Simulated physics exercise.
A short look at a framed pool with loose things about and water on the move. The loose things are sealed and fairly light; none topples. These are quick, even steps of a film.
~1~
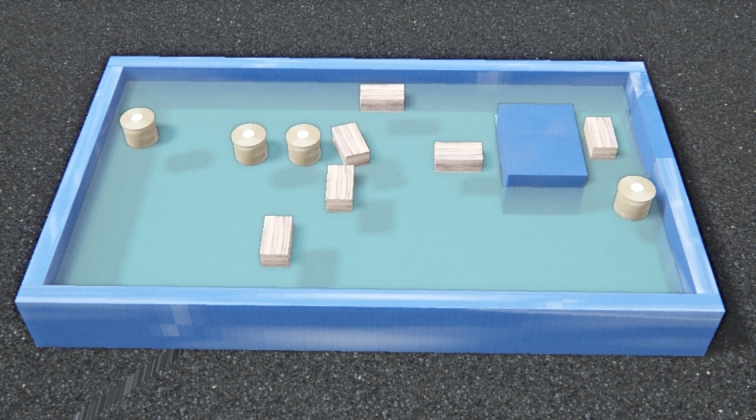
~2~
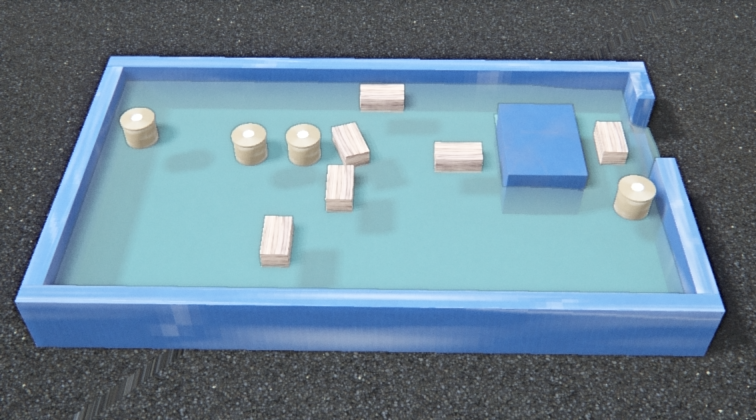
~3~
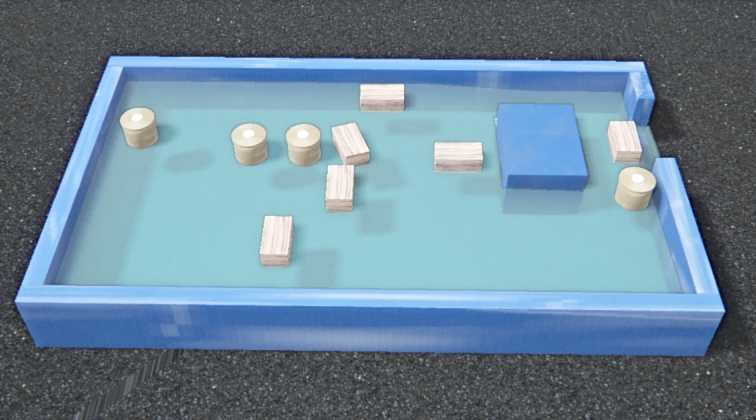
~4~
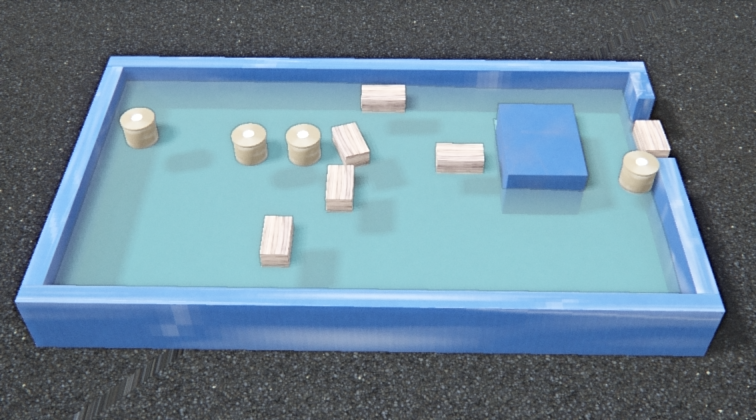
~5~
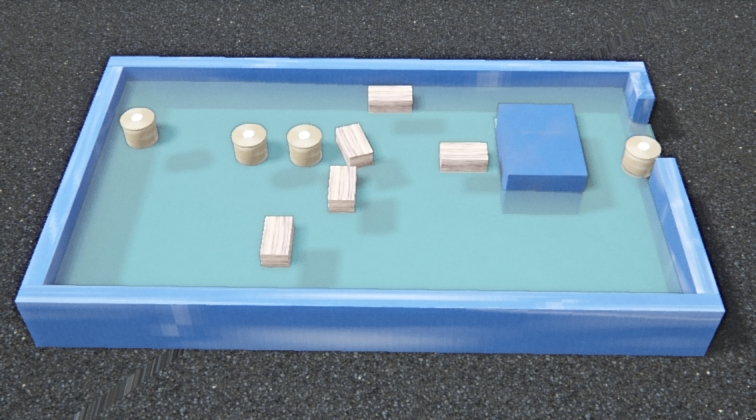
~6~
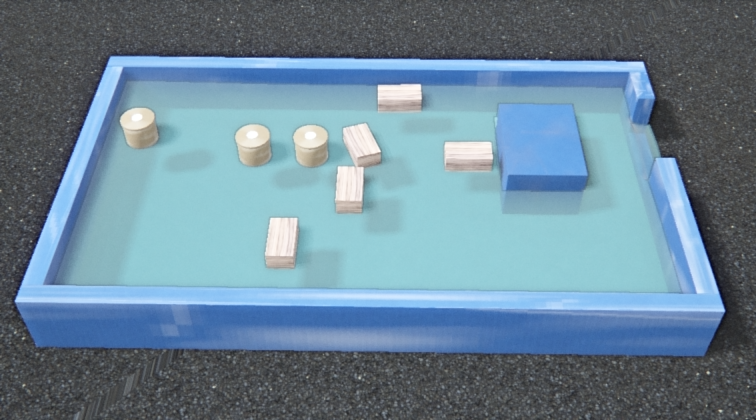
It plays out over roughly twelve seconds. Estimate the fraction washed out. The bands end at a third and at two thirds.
It is not even a third.
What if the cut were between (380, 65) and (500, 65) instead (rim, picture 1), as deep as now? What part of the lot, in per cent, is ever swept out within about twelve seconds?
Near 70 in a hundred.
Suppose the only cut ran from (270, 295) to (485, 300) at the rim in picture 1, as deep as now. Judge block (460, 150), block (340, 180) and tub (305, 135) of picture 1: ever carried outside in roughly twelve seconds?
One after the other: Gone, carried outside, out.
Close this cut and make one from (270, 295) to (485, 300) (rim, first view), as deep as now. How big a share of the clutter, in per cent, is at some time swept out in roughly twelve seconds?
Near 50 in a hundred.
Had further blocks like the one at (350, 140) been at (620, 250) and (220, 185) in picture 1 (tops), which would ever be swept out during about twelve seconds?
In that order: Yes, no.
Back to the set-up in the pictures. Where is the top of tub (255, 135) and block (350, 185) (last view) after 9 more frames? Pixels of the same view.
Roughly at (280, 138) and (392, 185).
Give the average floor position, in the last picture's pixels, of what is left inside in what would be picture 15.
Near (356, 188).
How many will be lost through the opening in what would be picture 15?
That makes 2.
A moment on, 2 of 10 are out; 8 afloat.
Next, 2 of 10 are out; 8 afloat.
Later, 2 of 10 are out; 8 afloat.
In the end, 3 of 10 are out; 7 afloat.
